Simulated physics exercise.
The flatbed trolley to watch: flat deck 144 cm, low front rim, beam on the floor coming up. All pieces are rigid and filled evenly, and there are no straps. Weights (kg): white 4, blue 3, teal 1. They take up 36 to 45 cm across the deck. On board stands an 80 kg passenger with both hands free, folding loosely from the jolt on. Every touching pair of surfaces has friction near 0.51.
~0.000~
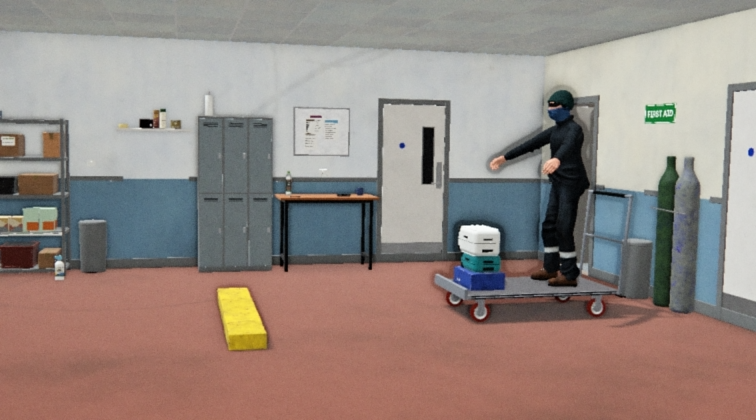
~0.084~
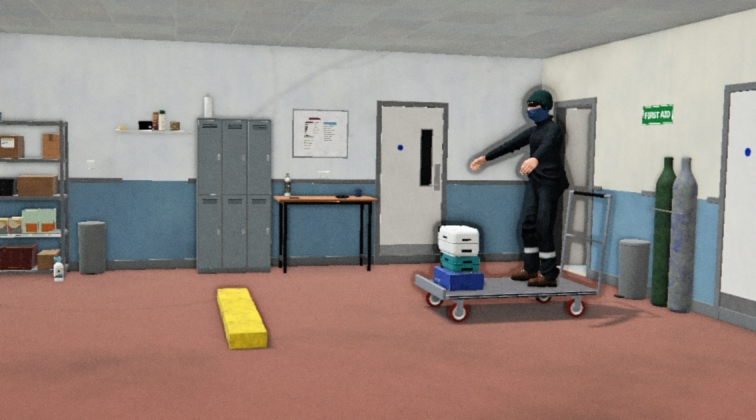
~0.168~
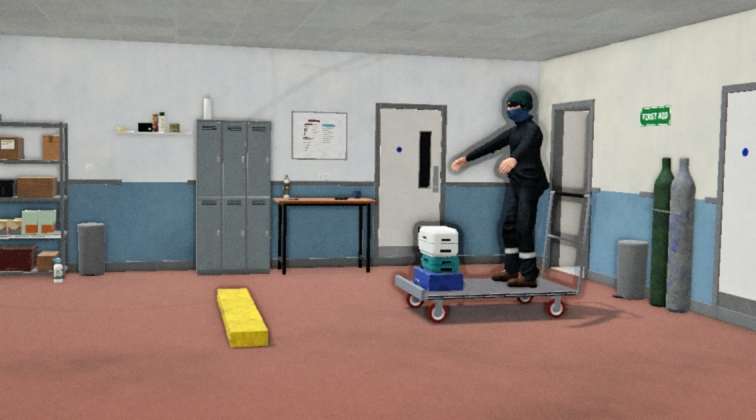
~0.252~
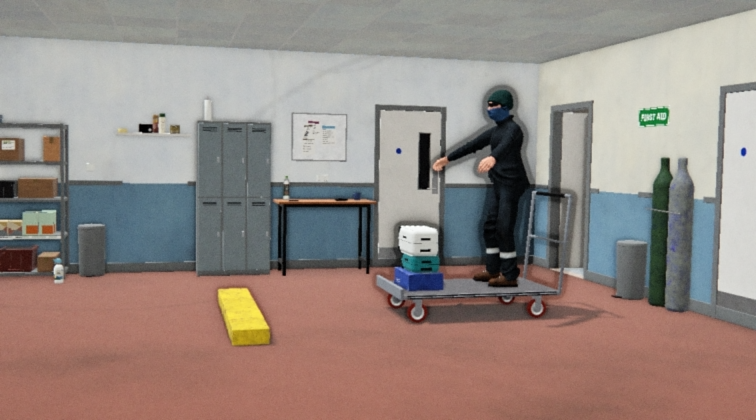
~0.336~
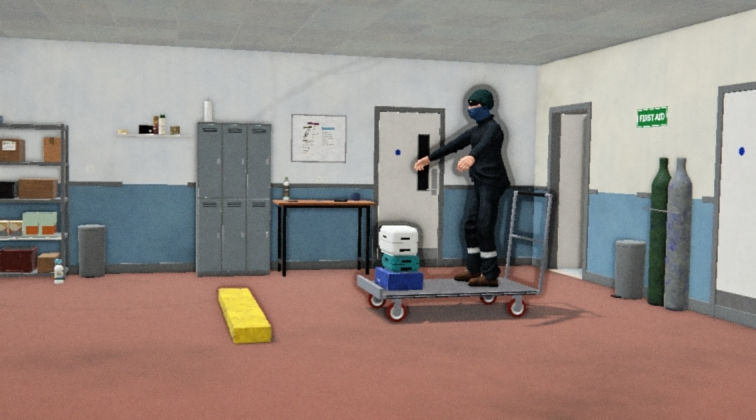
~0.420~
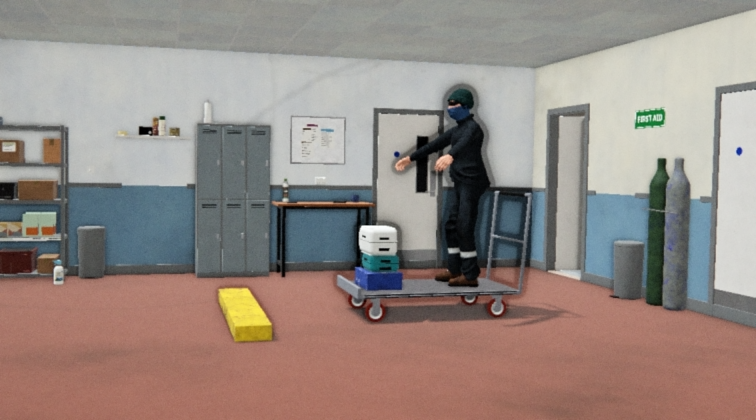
A masked person in dark clothes rides a flatbed trolley left, arms outstretched behind stacked cartons.
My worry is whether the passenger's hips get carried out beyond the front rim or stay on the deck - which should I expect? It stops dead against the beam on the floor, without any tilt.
Expect them to be carried beyond the front rim.
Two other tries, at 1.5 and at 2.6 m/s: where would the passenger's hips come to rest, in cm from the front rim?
70 cm behind, then 50 cm past.
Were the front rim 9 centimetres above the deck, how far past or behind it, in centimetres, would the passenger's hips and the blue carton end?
The hips would end 30 cm past the front rim, and the blue item 20 cm behind it.
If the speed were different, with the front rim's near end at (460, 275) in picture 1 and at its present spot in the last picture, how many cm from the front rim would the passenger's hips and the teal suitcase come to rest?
Hips 100 past, teal 40 past.
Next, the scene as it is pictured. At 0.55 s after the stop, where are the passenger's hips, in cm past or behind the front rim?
About 25 cm behind the rim.
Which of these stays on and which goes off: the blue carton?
End result - blue: Stays.
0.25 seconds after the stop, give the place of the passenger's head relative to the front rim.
The head is roughly 50 cm back from the front rim.
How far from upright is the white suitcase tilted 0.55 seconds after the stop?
It leans roughly 110°.
After 0.80 s the deck stops.
After 1.05 s the passenger's hips are 57 cm behind the rim, near (315, 210) in the last picture's view.
After 1.35 s the passenger's hips are 26 cm behind the rim, near (280, 232) in the last picture's view.
After 1.80 s the passenger's hips are 24 cm past the rim, near (220, 265) in the last picture's view.
At rest, 3.2 s, past the rim, white suitcase, teal suitcase and the passenger's hips; behind it, blue carton.
